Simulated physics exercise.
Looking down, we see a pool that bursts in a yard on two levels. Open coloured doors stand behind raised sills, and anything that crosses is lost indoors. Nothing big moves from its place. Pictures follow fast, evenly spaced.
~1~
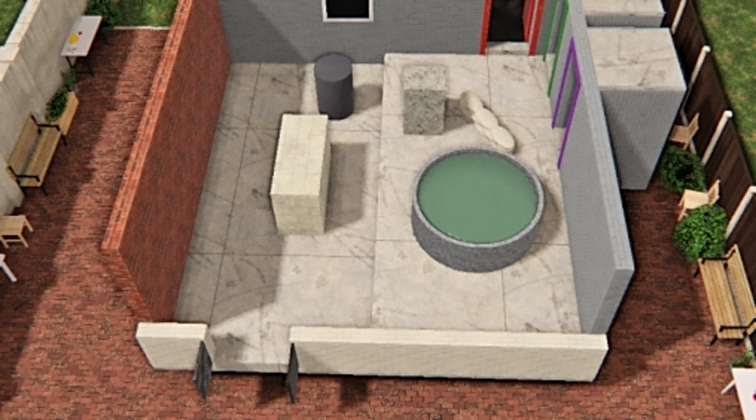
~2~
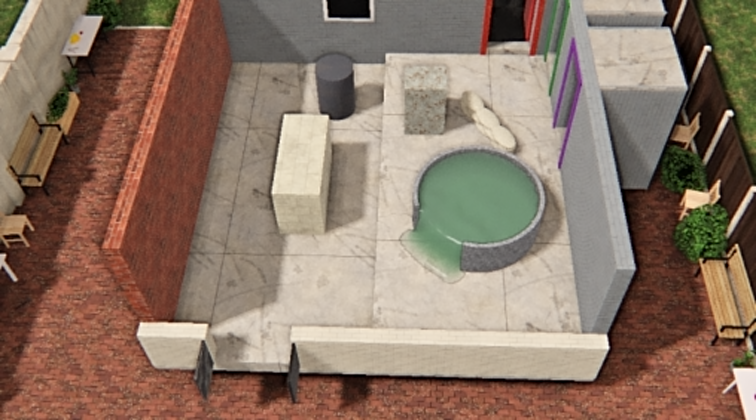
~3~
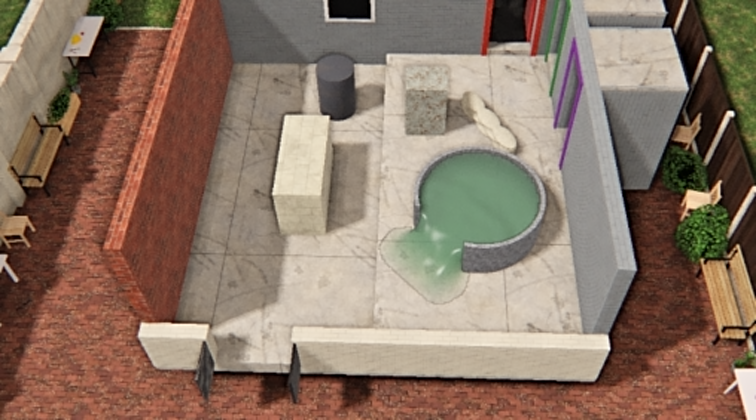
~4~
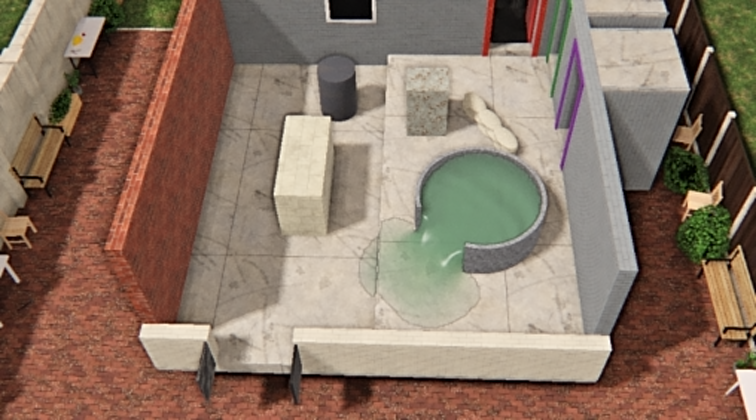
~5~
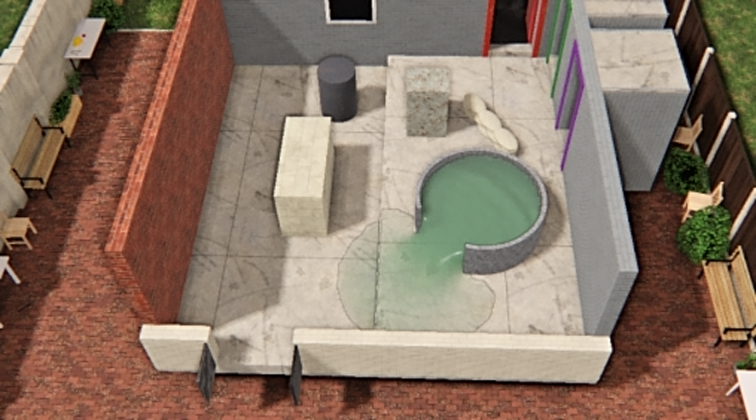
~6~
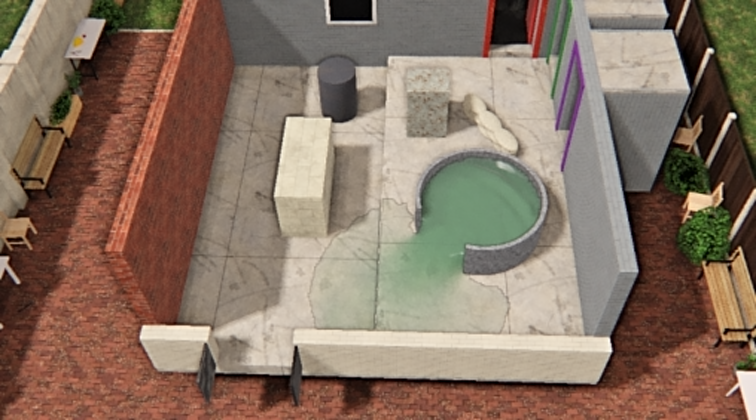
A paved yard between a red brick wall and a grey wall is seen from high above its low, pale front wall. A round grey tank of green water stands right of centre, with a cream block to its left, a dark cylinder and speckled block behind, and red, green and purple doorways beyond. The tank's lower left side opens, and water pours out, spreading forward and leftward in a widening, thinning sheet.
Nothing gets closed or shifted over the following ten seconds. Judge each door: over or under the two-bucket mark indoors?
My call: Purple door, under; red door, under; green door, under.
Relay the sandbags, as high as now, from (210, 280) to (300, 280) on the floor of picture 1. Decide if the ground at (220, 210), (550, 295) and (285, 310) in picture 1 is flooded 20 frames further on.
In the order asked: Swamped, swamped, swamped.
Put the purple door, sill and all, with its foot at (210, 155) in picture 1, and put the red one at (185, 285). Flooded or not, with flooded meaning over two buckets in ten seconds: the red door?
Log - red door: Beyond the mark.
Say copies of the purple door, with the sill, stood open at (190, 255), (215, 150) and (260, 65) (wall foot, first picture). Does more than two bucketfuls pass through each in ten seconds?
Outcome by door - past the limit, within the limit, past the limit.
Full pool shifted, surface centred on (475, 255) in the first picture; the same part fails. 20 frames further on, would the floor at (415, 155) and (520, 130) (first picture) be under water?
Bone-dry, bone-dry.
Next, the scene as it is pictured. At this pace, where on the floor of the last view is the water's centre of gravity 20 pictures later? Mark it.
The water's centre sits above (369, 274).
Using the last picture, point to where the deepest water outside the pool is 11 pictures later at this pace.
Roughly at (185, 339).
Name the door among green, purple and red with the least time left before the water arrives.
I'd say the purple door.
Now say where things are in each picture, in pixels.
In the first picture, the round tank at (477, 197) is whole and still.
In the second picture, the front is at (463, 273), out from the gap at (434, 246).
In the third picture, the front is at (446, 299), out from the gap at (435, 248).
In the fourth picture, water pours out at (436, 249) and has run to (417, 321).
In the fifth picture, the front is at a hidden place, out from the gap at (436, 250).
In the sixth picture, water pours out at (437, 250) and has run to a hidden place.
A moment on, water covers 20 % of the floor; the purple door not reached, the red door not reached, the green door not reached.
Next, water covers 30 % of the floor; the purple door not reached, the red door not reached, the green door not reached.
Then, water covers 40 % of the floor; the purple door not reached, the red door not reached, the green door not reached.
Later, water covers 60 % of the floor; the purple door wet at the sill, nothing in, the red door not reached, the green door not reached.
In the end, water covers 80 % of the floor; the purple door wet at the sill, nothing in, the red door not reached, the green door wet at the sill, nothing in.
